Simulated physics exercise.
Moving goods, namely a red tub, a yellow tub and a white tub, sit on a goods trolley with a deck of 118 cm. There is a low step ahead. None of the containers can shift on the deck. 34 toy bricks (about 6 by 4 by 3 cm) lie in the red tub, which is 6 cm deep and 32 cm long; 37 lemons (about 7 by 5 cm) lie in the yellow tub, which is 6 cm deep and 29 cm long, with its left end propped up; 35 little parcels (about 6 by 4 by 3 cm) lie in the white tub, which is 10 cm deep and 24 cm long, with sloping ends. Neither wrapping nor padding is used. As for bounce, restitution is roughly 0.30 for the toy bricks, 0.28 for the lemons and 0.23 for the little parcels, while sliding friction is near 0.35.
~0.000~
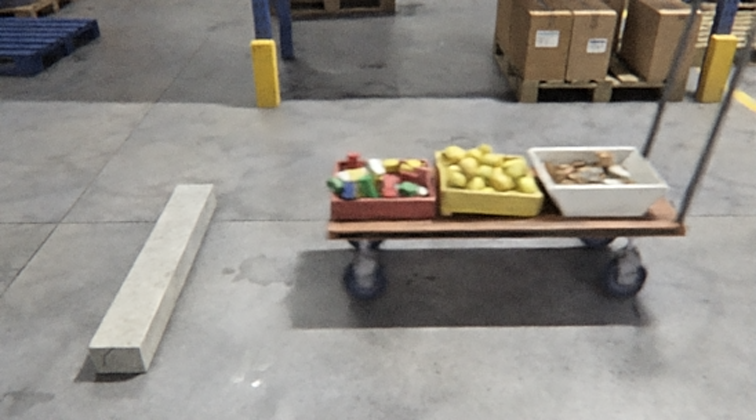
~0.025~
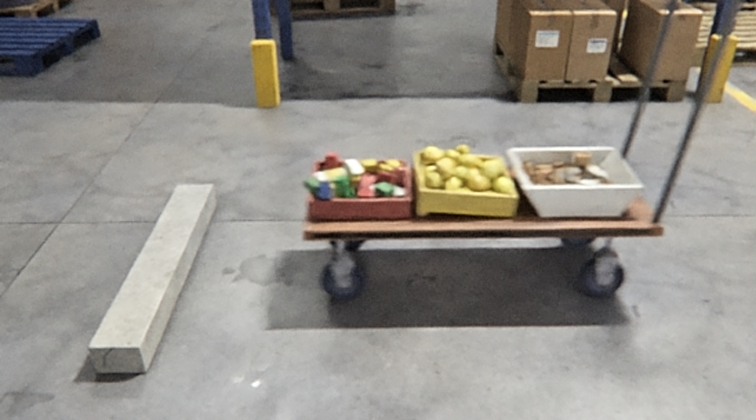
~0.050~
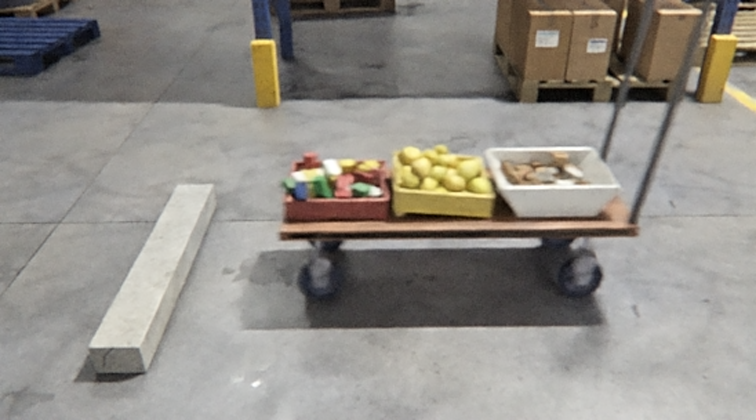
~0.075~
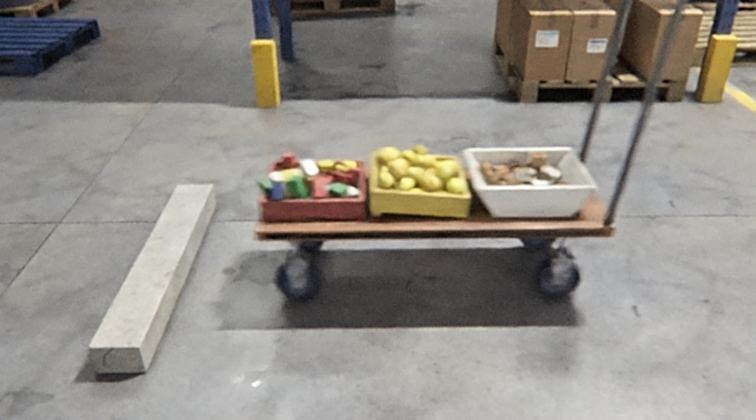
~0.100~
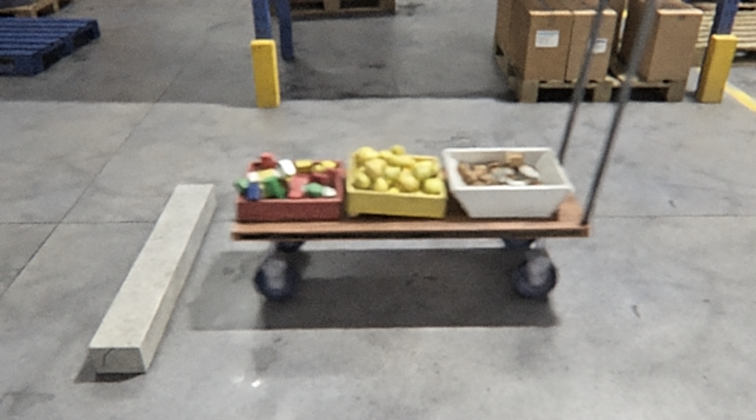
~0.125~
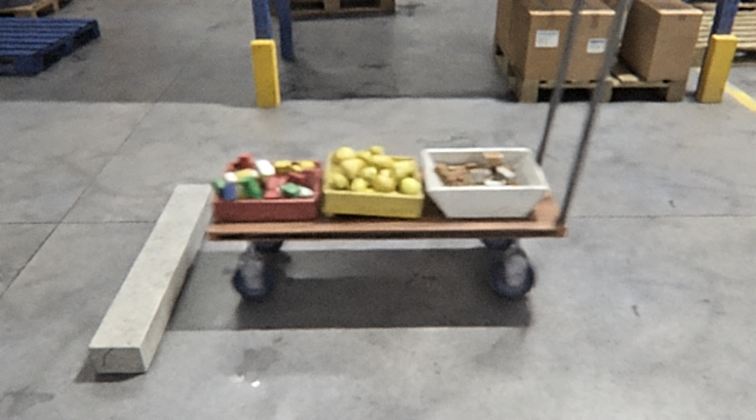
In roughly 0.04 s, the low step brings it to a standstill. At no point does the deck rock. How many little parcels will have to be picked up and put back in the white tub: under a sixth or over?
It sheds more than a sixth of them.
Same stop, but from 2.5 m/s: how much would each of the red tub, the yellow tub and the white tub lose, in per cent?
Then red tub 20, yellow tub 30, white tub 20 per cent.
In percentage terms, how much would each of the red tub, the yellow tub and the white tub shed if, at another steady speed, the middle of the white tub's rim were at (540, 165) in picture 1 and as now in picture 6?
Red tub 10 %, yellow tub 10 %, white tub 0 %.
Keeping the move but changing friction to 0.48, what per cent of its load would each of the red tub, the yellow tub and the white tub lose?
Then red tub 40, yellow tub 40, white tub 30 per cent.
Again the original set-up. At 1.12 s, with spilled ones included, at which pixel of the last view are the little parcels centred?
Close to (398, 190).
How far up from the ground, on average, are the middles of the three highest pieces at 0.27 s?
Close to 56 cm up.
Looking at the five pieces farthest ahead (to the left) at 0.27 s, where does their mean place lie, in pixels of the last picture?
Mean place: Roughly (140, 171).
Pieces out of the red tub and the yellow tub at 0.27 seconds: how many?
Estimate at that time - red tub 3, yellow tub 6, give or take.
After 0.17 s, impact.
After 0.27 s, the red tub is down by 3 of 34, the yellow tub is down by 6 of 37 and the white tub is down by 1 of 35.
After 0.39 s, the red tub is down by 11 of 34, the yellow tub is down by 14 of 37 and the white tub is down by 8 of 35.
After 0.62 s, the red tub is down by 16 of 34, the yellow tub is down by 15 of 37 and the white tub is down by 10 of 35.
Outcome (at 1.12 s), the red tub is down by 16 of 34, the yellow tub is down by 15 of 37 and the white tub is down by 10 of 35. Asked share, 10 of 35, 29 per cent.
